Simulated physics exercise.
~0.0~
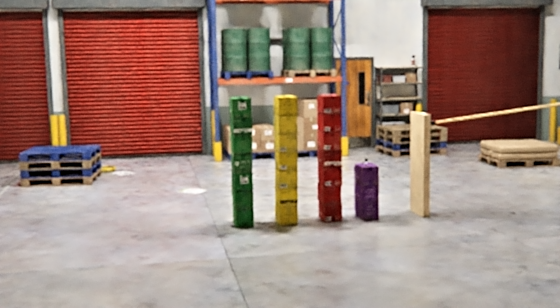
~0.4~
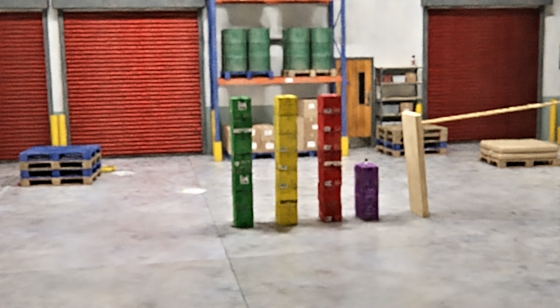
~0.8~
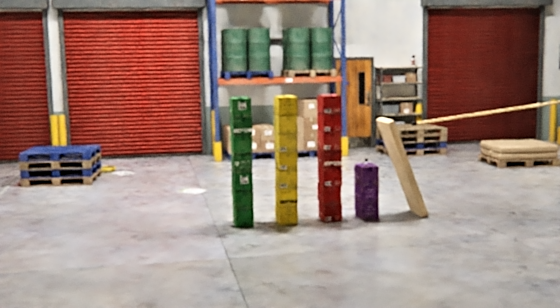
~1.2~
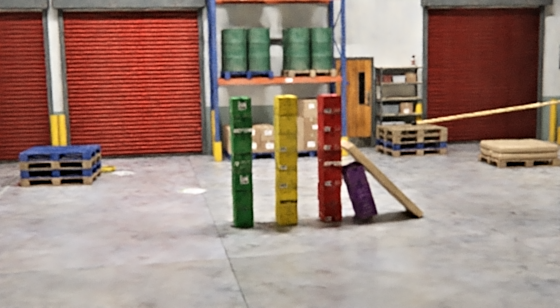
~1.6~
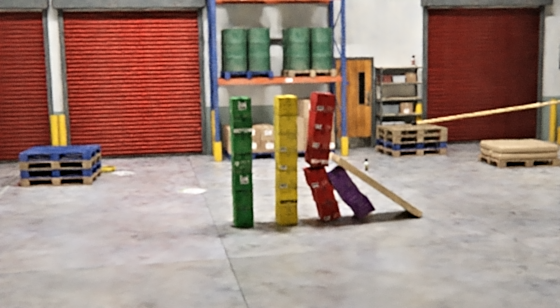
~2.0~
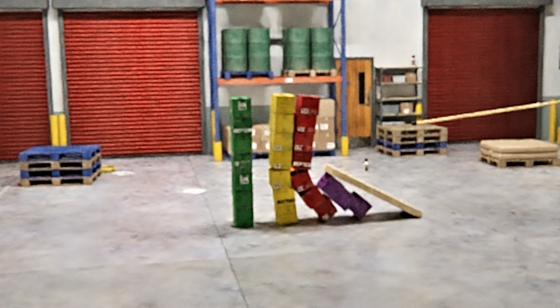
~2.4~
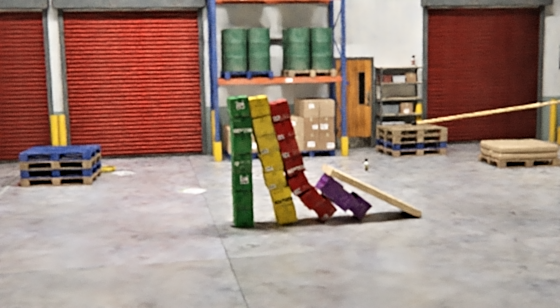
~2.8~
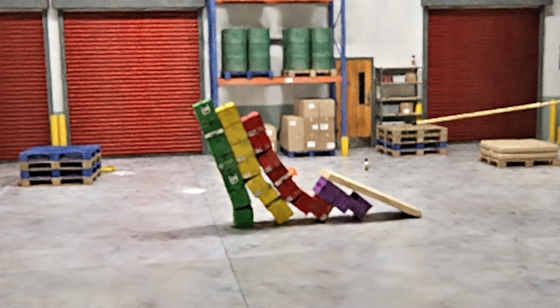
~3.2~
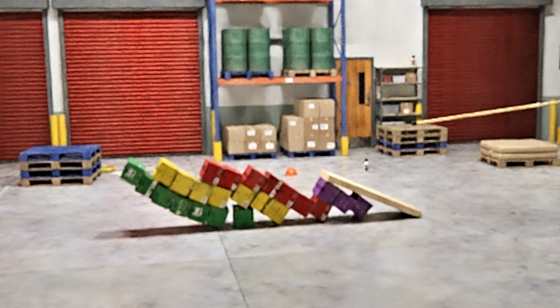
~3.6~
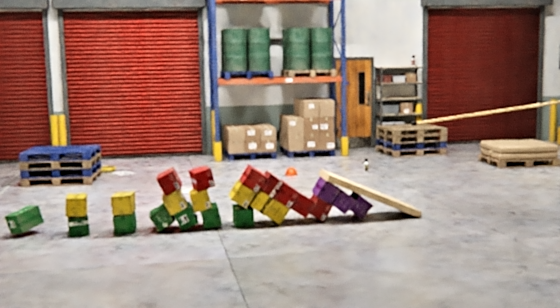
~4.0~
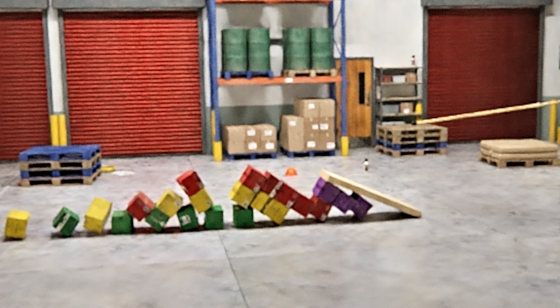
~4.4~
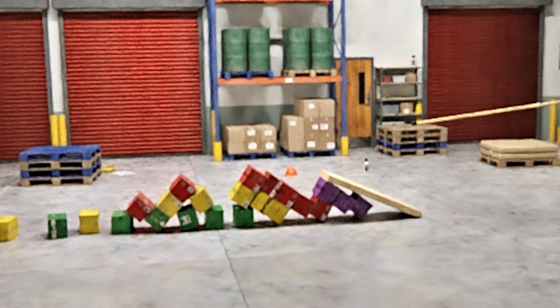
Four upright stacks of taped cartons, green, yellow, red and a shorter purple one, stand in a row from left to right on a grey warehouse floor, seen from a still camera facing red shutter doors and a rack of green barrels. At the right end, a pale upright board beside a long pole tips left and knocks into the purple stack. The purple cartons push the base of the red stack, which leans into the yellow, and the yellow into the green. The tall stacks topple left together, and cartons tumble across the floor. All four stacks end up wrecked, with the board resting aslant on the purple cartons.
